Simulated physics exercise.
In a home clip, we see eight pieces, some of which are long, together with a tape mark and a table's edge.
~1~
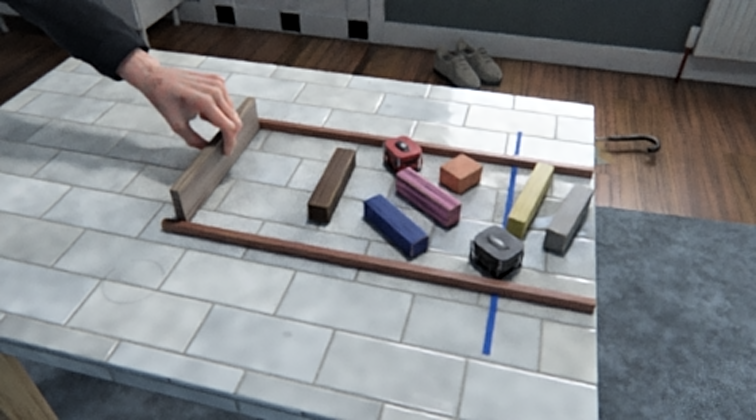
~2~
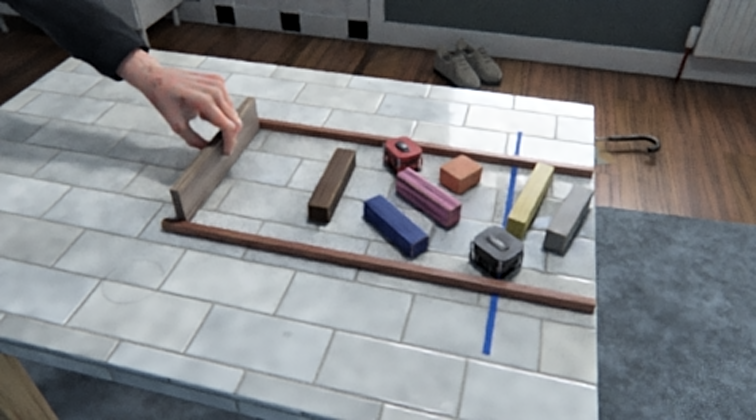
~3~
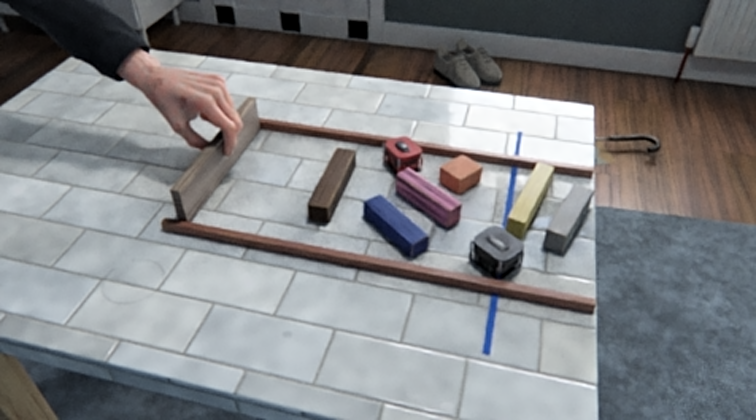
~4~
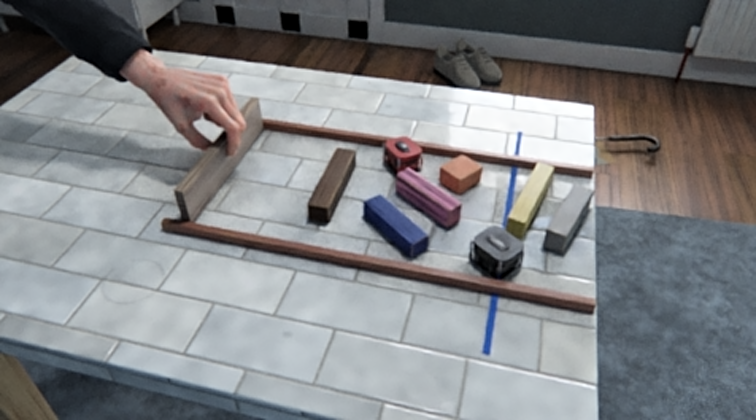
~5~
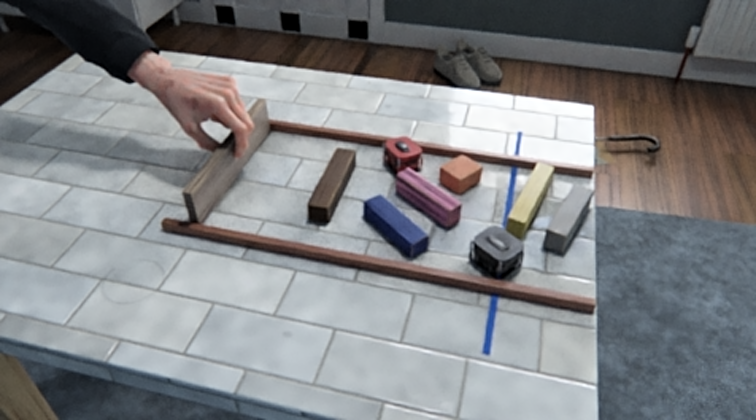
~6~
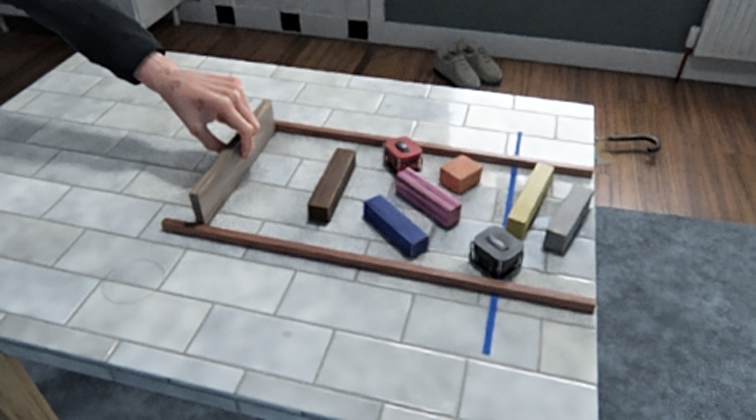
A hand slides an upright wooden board slightly right toward several still, colourful blocks.
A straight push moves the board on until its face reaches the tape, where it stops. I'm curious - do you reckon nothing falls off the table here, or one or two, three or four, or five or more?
The number going over the edge will be one or at most two.
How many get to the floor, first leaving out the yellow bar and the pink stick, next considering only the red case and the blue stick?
I'd say 0 the first time and 0 the second time.
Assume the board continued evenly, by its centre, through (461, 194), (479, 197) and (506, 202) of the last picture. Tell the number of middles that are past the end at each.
In order, that gives 0, then 0, then 1.
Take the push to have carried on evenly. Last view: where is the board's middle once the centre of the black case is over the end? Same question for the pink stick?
The black case gives roughly (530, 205), the pink stick roughly (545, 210).
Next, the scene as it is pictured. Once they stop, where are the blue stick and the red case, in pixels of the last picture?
About (538, 257), and the other about (532, 168).
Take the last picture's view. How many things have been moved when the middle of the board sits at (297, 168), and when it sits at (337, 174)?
0 at one spot and 1 at the other.
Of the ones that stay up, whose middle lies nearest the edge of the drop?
The one in question is the yellow bar.
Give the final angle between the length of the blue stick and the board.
It measures close to 0 degrees.
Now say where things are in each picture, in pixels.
In the first frame, grey bar (569, 217); yellow bar (530, 199); black case (497, 252); board (220, 155); tape (507, 220).
In the second frame, yellow bar (530, 199); board (220, 155).
In the third frame, black case (497, 253); blue stick (395, 225).
In the fourth frame, grey bar (569, 217); pink stick (427, 197).
In the fifth frame, yellow bar (530, 199); brown stick (333, 183).
In the sixth frame, grey bar (569, 217); yellow bar (530, 199); black case (497, 253); board (238, 158); tape (507, 220).
Soon after, none off yet; grey bar at rest near (569, 217); yellow bar at rest near (530, 199); black case at rest near (497, 253).
In the end, the number that fall off is one or two; gone, grey bar.
